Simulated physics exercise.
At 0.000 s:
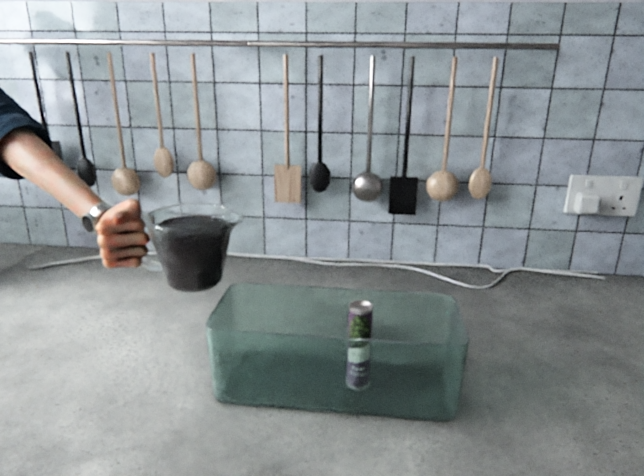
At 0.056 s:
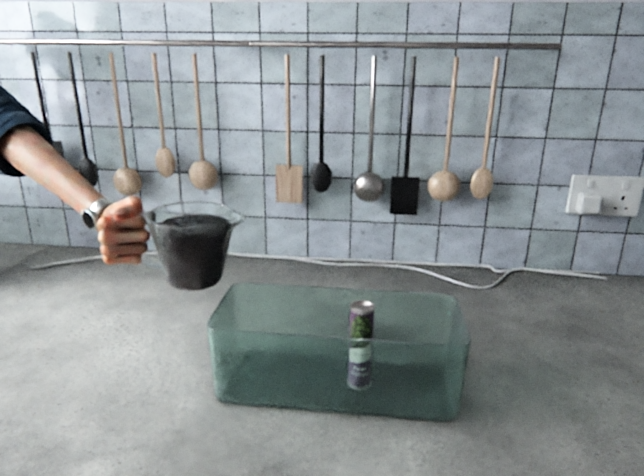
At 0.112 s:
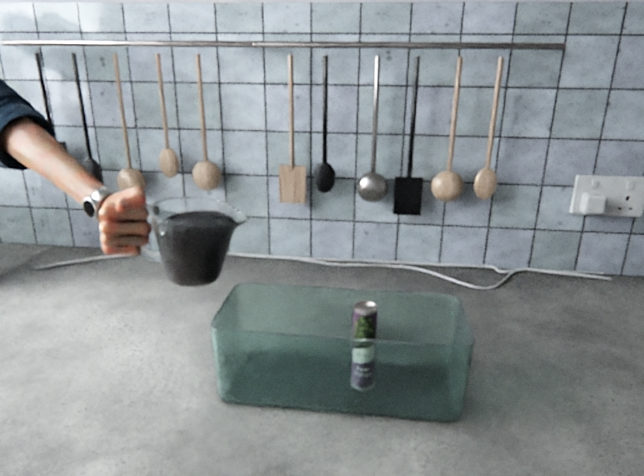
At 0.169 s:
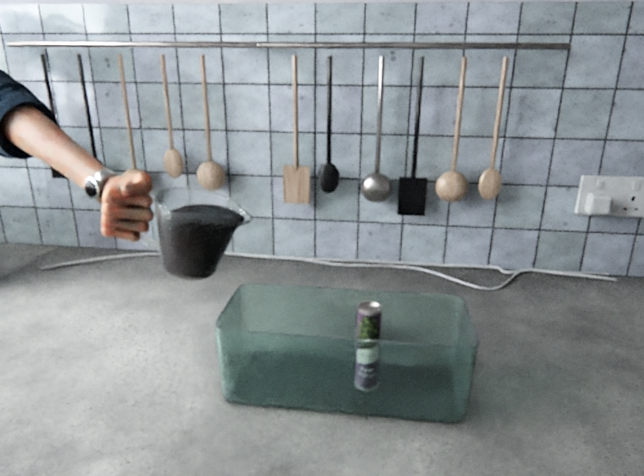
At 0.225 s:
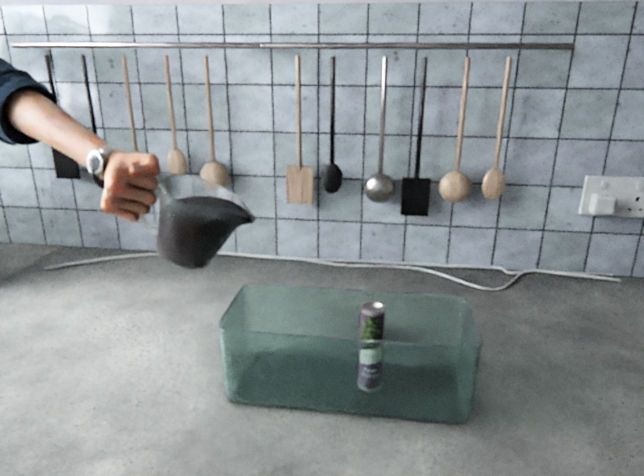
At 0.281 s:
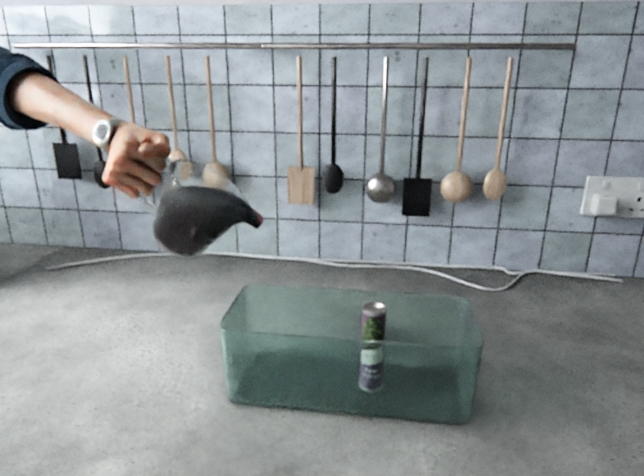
The clip opens on a hand at left holding a clear jug of dark liquid upright beside a greenish see-through basin with a small tin standing inside. The hand tilts the jug toward the right, slightly at first, then steeply, until the liquid reaches its spout.
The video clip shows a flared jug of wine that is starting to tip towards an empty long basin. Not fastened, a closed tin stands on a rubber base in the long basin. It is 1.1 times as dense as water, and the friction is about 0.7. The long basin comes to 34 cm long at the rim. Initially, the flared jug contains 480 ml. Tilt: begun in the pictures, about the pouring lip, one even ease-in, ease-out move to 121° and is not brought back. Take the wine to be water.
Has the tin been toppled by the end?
No, it is upright.
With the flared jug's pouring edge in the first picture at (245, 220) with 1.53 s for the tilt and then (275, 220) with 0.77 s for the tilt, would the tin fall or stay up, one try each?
First it stays up; then it falls.
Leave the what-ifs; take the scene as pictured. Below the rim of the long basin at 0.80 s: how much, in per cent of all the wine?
Around 92 parts in a hundred.
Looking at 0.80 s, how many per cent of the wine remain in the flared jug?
Around 0 in a hundred is still there.
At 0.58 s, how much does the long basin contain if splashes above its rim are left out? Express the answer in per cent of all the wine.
Around 18 percent.
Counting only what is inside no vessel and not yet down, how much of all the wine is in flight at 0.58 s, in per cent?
Around 46 percent.
Then, 0.58 s in, the tilt is 103° and 35 per cent is still to pour; the tin stands where it began.
Then, 0.80 s in, the tilt is 121° and 0 per cent is still to pour; the tin stands where it began.
Then, 1.02 s in, the tilt is 121° and 0 per cent is still to pour; the tin stands where it began.
Then, 1.27 s in, the tilt is 121° and 0 per cent is still to pour; the tin stands where it began.
Finally, the tin stands where it began.
